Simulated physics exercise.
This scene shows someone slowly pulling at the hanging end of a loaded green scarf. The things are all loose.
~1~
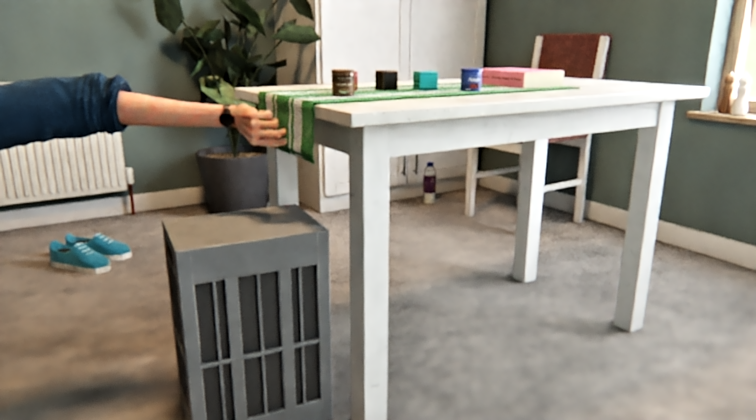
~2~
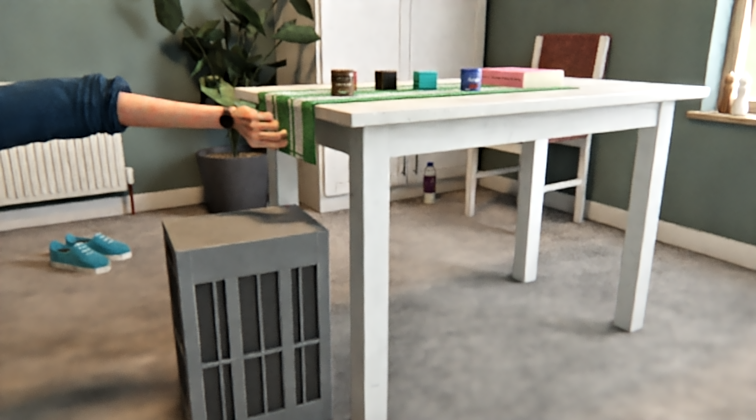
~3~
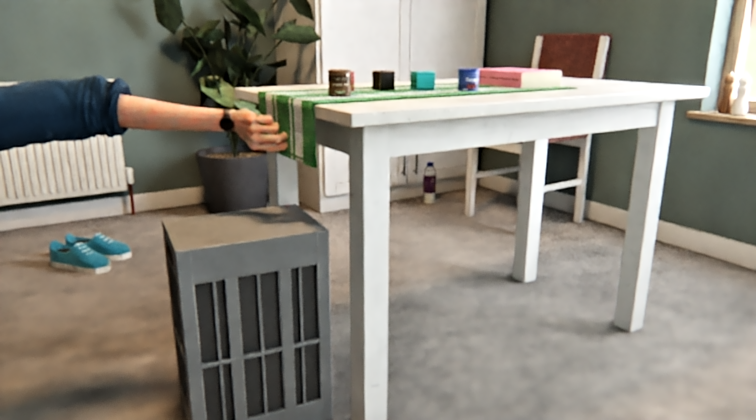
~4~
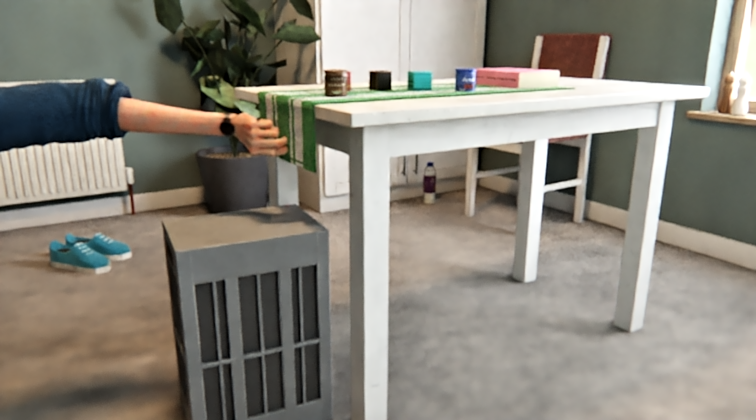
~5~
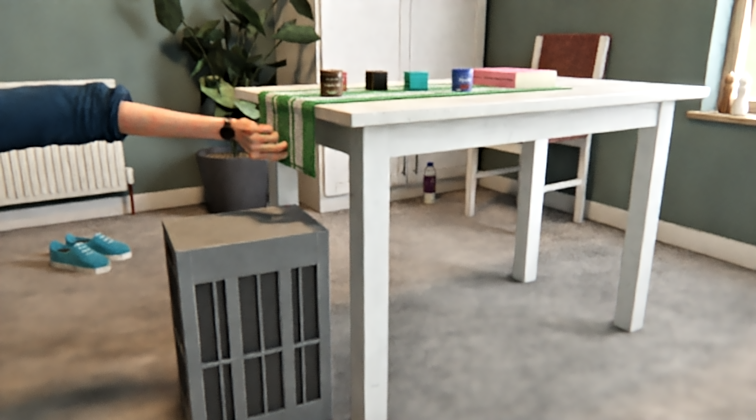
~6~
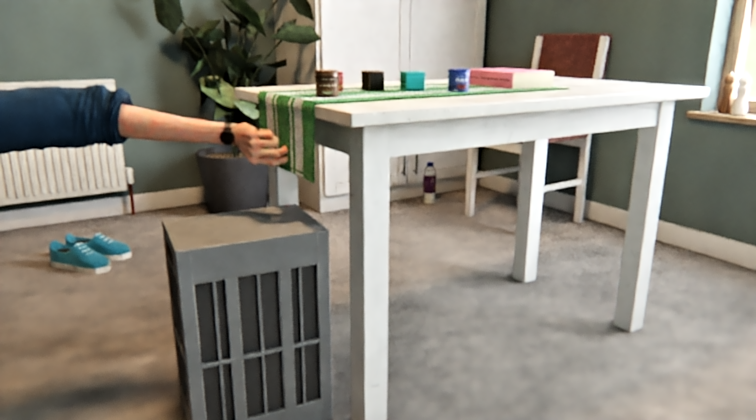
A hand slowly pulling the hanging end of a green striped scarf downward, the pots and cubes on it shifting slightly left.
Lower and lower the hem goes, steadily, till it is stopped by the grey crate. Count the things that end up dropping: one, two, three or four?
One thing comes off.
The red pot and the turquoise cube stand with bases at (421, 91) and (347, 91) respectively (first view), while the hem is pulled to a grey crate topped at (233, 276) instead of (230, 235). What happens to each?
The red pot ends up still on top and the turquoise cube ends up off the top.
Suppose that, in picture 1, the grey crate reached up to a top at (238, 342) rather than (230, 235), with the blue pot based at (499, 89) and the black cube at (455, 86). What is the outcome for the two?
Final state: The blue pot is still in place, the black cube is still in place.
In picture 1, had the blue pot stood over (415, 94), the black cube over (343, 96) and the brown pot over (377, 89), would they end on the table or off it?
Outcome: Blue pot stays aboard, black cube falls away, brown pot stays aboard.
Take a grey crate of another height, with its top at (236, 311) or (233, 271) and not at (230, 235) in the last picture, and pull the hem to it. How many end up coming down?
It comes to 3 for the first height and 2 for the second.
Soon after, hem near (286, 200); all still up.
Then, hem on the crate; brown pot gone.
At rest, hem on the crate; brown pot gone. It carries off one.
